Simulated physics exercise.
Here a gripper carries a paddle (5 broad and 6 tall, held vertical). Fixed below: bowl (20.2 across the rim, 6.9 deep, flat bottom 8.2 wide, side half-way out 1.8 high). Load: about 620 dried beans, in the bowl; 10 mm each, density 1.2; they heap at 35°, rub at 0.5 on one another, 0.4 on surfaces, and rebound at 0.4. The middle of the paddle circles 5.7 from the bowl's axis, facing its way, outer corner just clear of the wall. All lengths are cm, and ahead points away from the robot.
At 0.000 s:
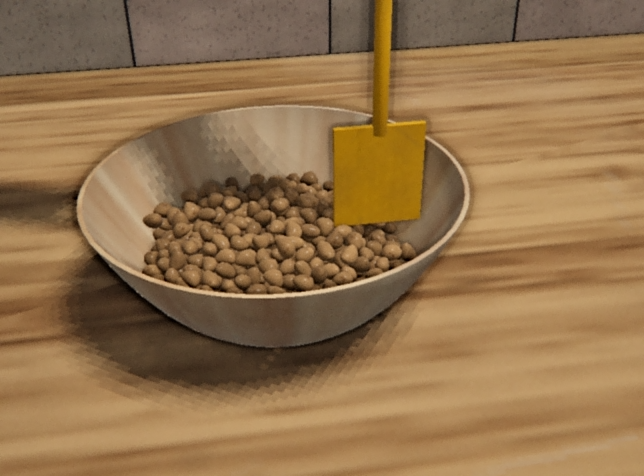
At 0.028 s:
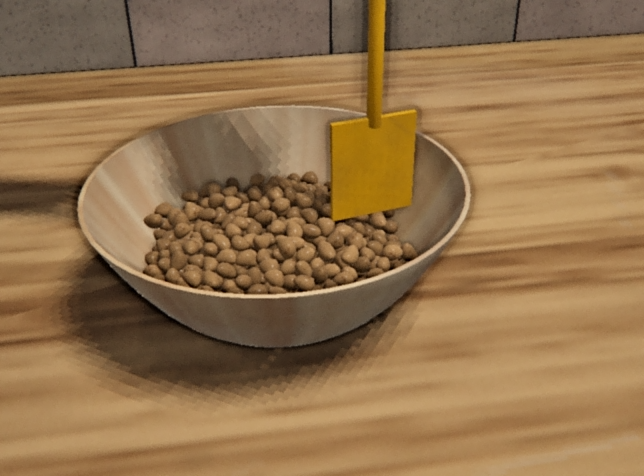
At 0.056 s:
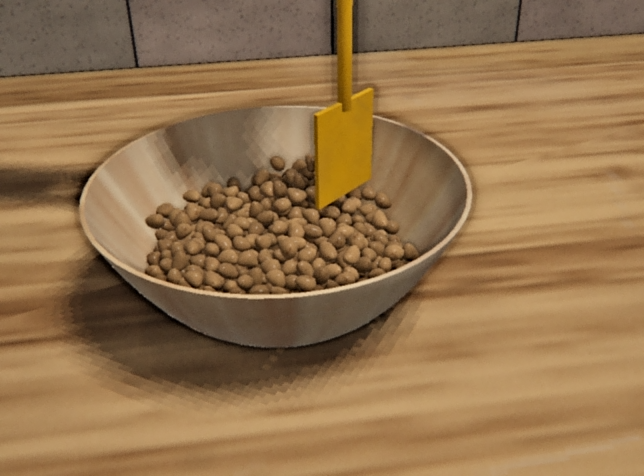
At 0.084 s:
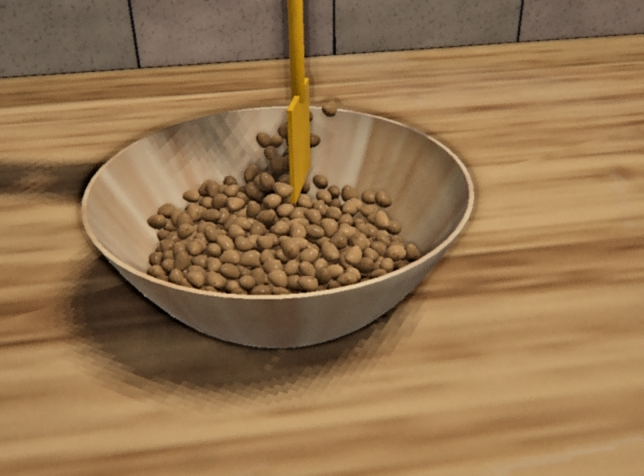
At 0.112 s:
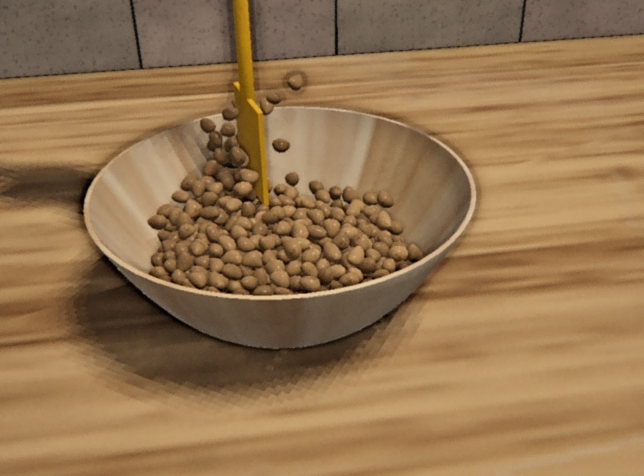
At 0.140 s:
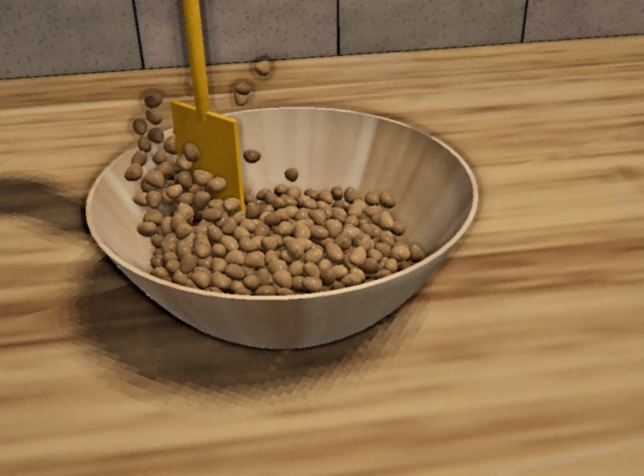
On a wooden counter, a yellow paddle swept from right to left along the far side of a bowl of brown beans, turning as it went, piling beans up and flinging a few into the air.
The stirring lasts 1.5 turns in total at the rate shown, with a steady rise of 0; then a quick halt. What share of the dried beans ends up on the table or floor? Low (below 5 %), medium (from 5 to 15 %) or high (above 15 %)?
Answer: High; above 15 % of the dried beans finish on the table or floor.
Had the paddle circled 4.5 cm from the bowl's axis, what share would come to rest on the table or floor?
In that case some 50 per cent.
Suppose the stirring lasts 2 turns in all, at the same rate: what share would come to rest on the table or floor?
It would be near 25 per cent.
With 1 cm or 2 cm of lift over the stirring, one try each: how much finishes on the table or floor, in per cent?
About 10 and 5 per cent.
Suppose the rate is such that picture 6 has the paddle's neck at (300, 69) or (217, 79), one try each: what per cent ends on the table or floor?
Some 10 and 20 per cent.
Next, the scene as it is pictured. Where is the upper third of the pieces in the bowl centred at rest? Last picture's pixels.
Near (275, 248).
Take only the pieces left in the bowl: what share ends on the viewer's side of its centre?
Roughly 50 per cent.
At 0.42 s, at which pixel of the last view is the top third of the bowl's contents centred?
Near (285, 218).
After 0.28 s, 287° round, highest piece 13 above the table; 571 in the bowl, 4 on the table or floor, 45 in flight or on the tool.
After 0.42 s, 81° round, highest piece 11 above the table; 514 in the bowl, 48 on the table or floor, 58 in flight or on the tool.
After 0.68 s, 180° round, highest piece 7 above the table; 485 in the bowl, 134 on the table or floor, 1 in flight or on the tool.
After 1.38 s, 180° round, highest piece 5 above the table; 485 in the bowl, 135 on the table or floor.
At rest, 485 in the bowl, 135 on the table or floor. That is 22 % on the table or floor.
